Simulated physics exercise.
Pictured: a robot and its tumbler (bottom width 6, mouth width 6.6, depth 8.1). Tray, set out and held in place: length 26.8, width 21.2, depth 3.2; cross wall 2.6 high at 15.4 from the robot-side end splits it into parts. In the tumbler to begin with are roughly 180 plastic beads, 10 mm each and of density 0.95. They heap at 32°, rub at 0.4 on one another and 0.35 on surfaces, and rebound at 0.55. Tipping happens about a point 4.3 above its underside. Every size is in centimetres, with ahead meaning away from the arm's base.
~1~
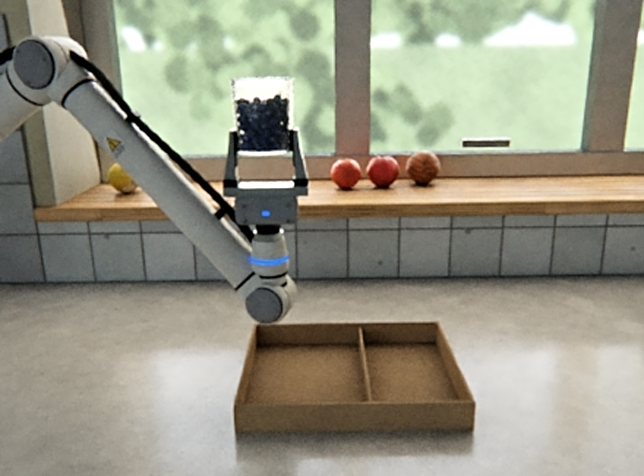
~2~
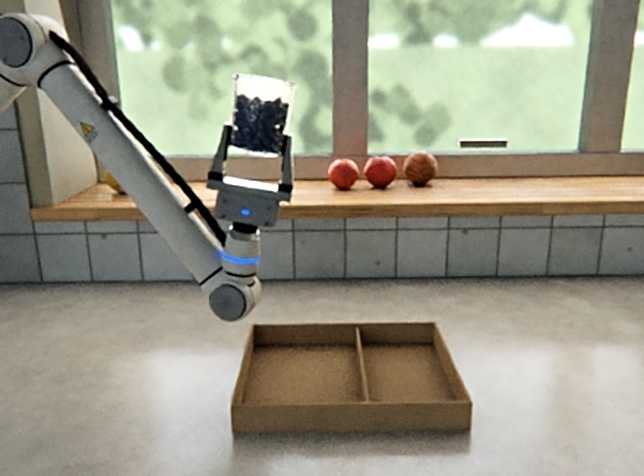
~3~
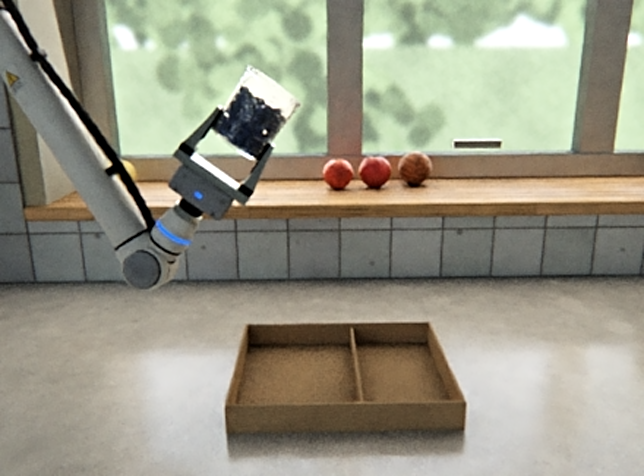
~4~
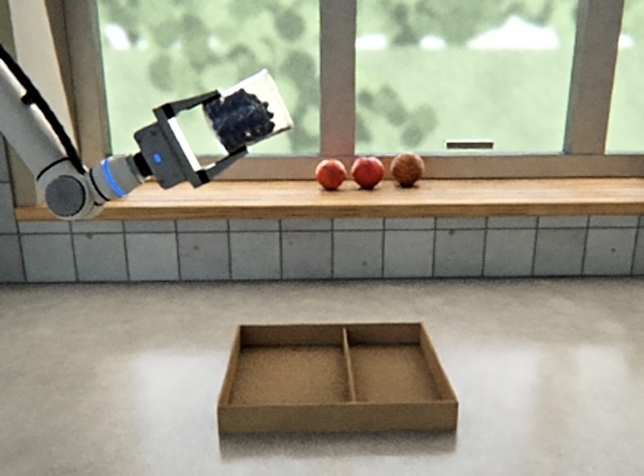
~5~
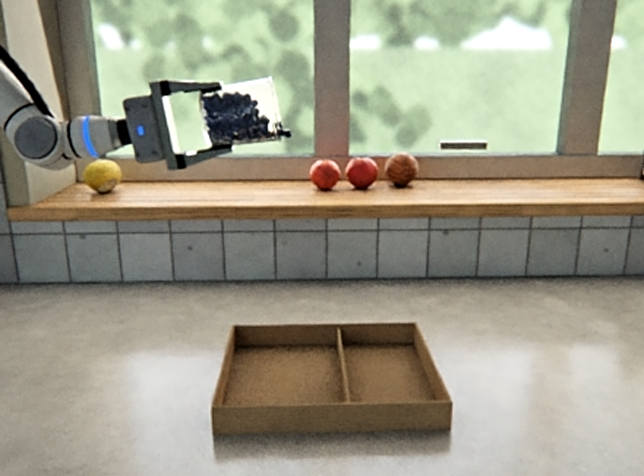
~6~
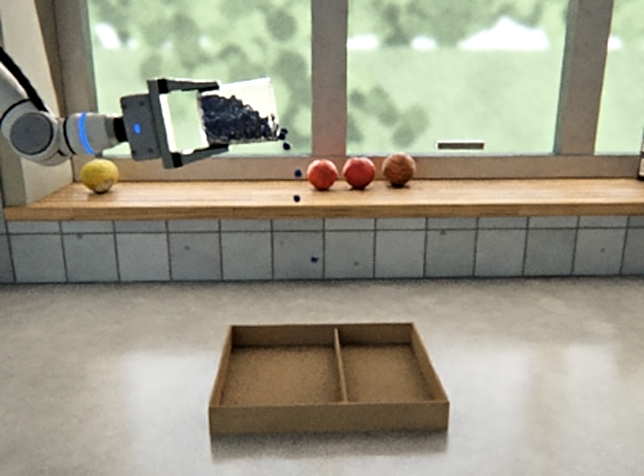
The clip shows a robot arm gripping a clear tumbler of dark beads above a divided brown tray, drawing back to the left as it tilts the tumbler rightward until nearly horizontal, and a few beads drop from its mouth.
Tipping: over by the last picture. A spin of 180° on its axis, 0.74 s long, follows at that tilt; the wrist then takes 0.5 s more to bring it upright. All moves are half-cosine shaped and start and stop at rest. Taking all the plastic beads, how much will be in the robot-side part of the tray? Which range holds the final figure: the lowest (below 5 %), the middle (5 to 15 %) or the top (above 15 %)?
It sits in the top range, above 15 %.
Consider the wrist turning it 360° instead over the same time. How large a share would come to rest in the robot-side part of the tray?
Roughly 25 %.
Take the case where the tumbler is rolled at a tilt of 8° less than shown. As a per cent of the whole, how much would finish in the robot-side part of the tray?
About 5 %.
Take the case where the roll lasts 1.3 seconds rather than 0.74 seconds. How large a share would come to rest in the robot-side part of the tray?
In that case some 30 per cent.
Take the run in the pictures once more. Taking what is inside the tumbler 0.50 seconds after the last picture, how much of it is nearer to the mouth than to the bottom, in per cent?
Mouth-half share: Approx. 40 %.
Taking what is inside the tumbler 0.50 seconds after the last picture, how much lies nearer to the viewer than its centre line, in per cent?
I'd say about 40 per cent sits in the front half.
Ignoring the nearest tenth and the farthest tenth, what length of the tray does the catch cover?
The stretch runs close to 22 cm along the tray.
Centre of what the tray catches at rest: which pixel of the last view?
It's centred about (288, 378).
Then, 0.50 s later, tipped 83°, highest piece 37 above the table; 155 in the tumbler, 13 in the robot-side part, 3 in the far-side part, 11 in flight or on a rim.
Then, 0.99 s later, tipped 41°, highest piece 36 above the table; 125 in the tumbler, 35 in the robot-side part, 11 in the far-side part, 11 in flight or on a rim.
Then, 1.44 s later, upright, highest piece 37 above the table; 125 in the tumbler, 41 in the robot-side part, 16 in the far-side part.
Then, 2.14 s later, upright, highest piece 37 above the table; 125 in the tumbler, 41 in the robot-side part, 16 in the far-side part.
At rest, 125 in the tumbler, 41 in the robot-side part, 16 in the far-side part. That is 23 % in the robot-side part of the tray.
